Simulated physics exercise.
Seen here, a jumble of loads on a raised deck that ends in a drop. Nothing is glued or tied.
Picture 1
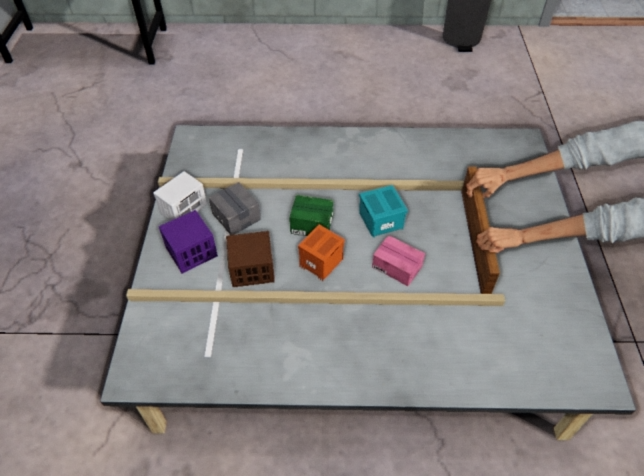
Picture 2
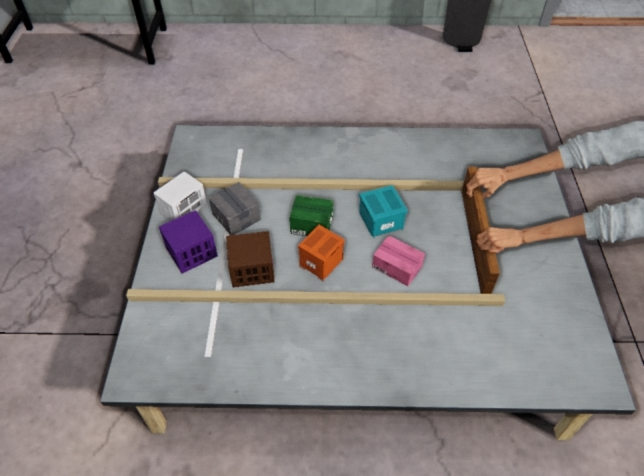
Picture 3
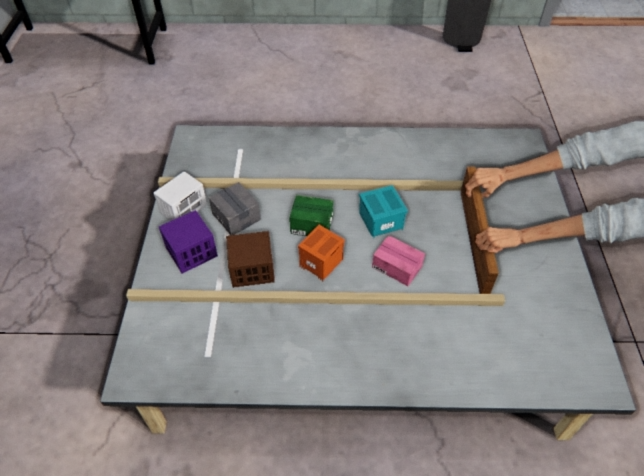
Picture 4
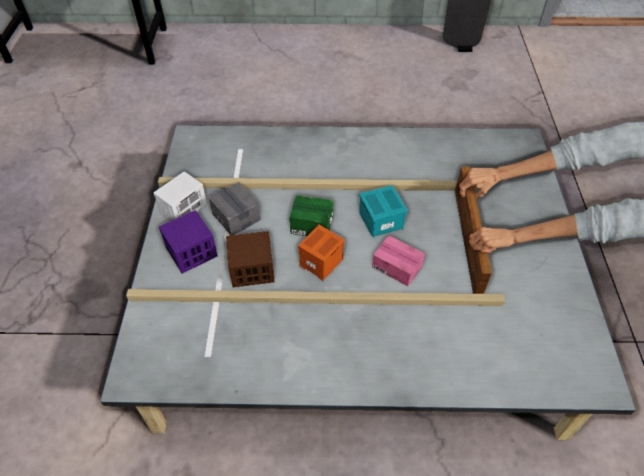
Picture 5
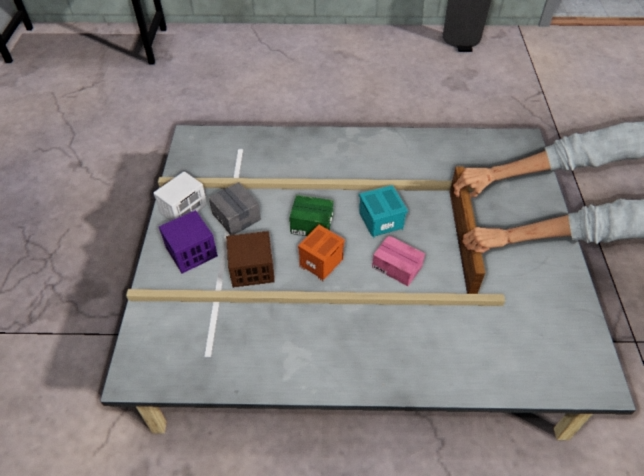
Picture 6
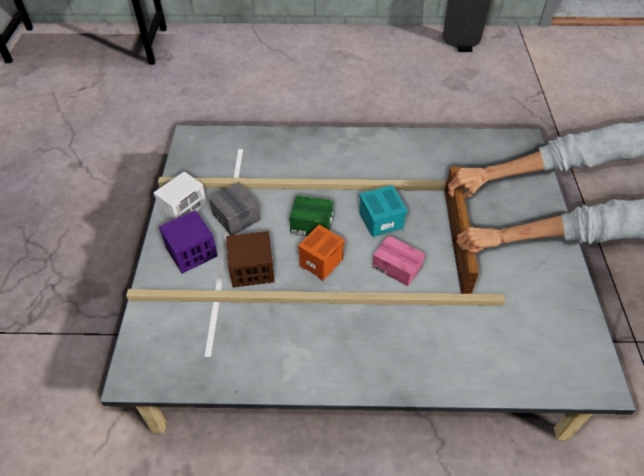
A brown plank, gripped by two hands reaching in from the right, rests and then slides slowly a short way left between two pale wooden rails on a grey table, seen from above. White, purple, grey and brown boxes cluster at the left near a broken white line, with green, orange, turquoise and pink ones nearer the plank. The boxes and the view stay still.
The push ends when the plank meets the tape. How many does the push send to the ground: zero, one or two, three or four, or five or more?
The number that fall off is three or four.
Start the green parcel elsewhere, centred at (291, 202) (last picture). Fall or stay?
It is kept.
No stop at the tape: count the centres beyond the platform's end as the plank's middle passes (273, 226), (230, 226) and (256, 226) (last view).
In that order 1, 3 and 1.
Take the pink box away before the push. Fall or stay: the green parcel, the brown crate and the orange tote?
The green parcel is kept; the brown crate survives; the orange tote does not fall.
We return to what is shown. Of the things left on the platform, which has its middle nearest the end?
The brown crate.
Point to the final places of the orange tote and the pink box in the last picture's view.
The orange tote at (173, 235), the pink box at (196, 263).
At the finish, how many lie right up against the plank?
2 of them.
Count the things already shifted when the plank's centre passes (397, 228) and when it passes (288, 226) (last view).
The counts are 2 and 8.
A little later, none off yet; white crate at rest near (181, 199); purple crate at rest near (189, 242); grey parcel at rest near (235, 209).
When it is over, the number that fall off is three or four; down, grey parcel, purple crate and white crate.
